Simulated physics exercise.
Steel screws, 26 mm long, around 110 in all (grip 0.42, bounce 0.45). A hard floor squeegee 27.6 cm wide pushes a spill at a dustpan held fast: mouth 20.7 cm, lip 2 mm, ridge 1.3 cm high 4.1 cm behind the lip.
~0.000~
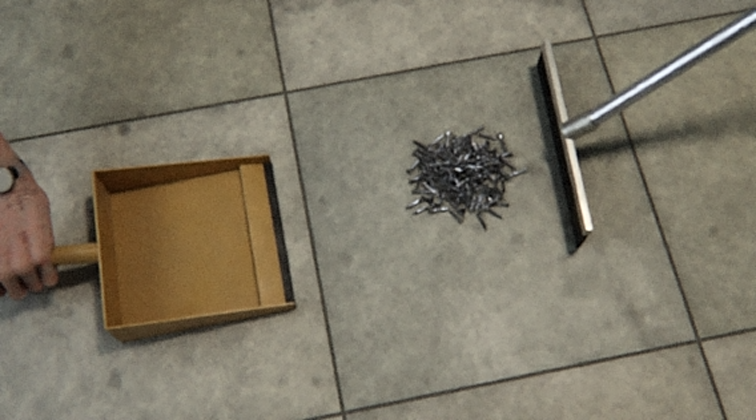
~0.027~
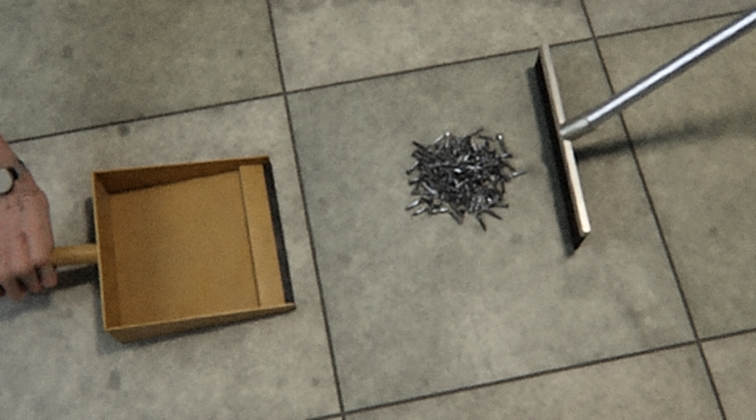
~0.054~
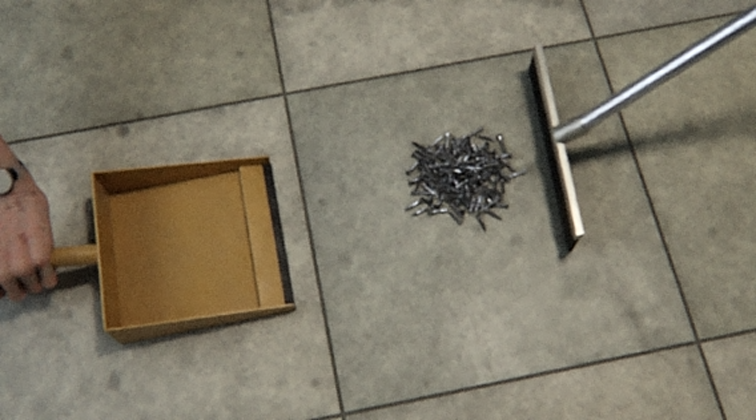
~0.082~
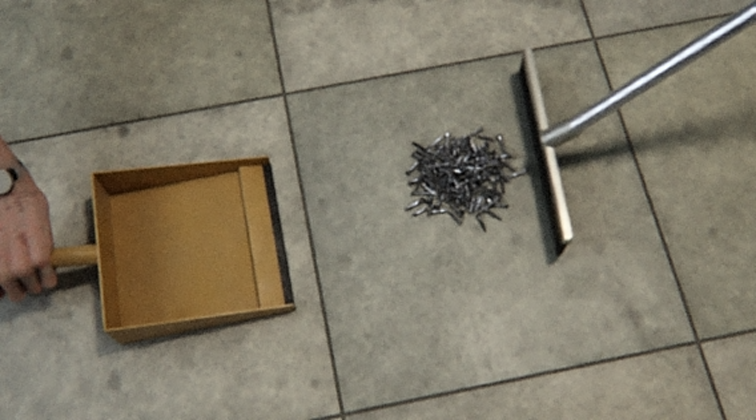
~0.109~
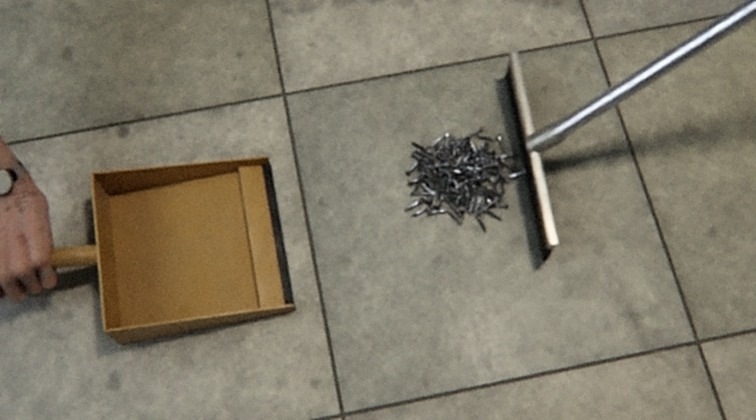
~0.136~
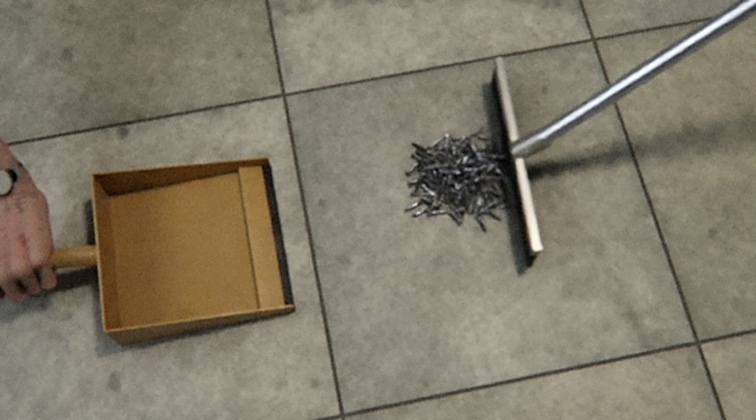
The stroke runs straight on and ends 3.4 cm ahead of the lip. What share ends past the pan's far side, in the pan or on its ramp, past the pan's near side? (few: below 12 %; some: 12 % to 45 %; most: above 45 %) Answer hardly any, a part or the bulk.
Past the pan's far side: Hardly any; in the pan or on its ramp: A part; past the pan's near side: Hardly any.
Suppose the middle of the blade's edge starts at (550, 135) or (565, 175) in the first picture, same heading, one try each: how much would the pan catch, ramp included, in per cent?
About 35 and 30 per cent.
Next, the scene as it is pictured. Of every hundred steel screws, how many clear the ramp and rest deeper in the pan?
Roughly 5 per cent.
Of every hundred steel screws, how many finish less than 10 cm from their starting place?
About 0 per cent.
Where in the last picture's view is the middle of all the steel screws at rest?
At about (285, 225).
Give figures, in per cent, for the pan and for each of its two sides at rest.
Far side 10, pan 30, near side 0.
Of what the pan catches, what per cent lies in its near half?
Some 50 per cent.
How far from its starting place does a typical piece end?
About 24 cm.
After 0.31 s, middle of the blade 18 cm from the lip; 0 % over the lip, far side 5 %, near side 0 %.
Then, at 0.43 s, middle of the blade 9 cm from the lip; 0 % over the lip, far side 5 %, near side 0 %.
Then, at 0.68 s, middle of the blade 4 cm from the lip; 30 % over the lip, far side 10 %, near side 0 %.
By 1.6 s all is still; far side 10 %, pan 30 %, near side 0 %, in front of the lip or behind the blade 60 %.
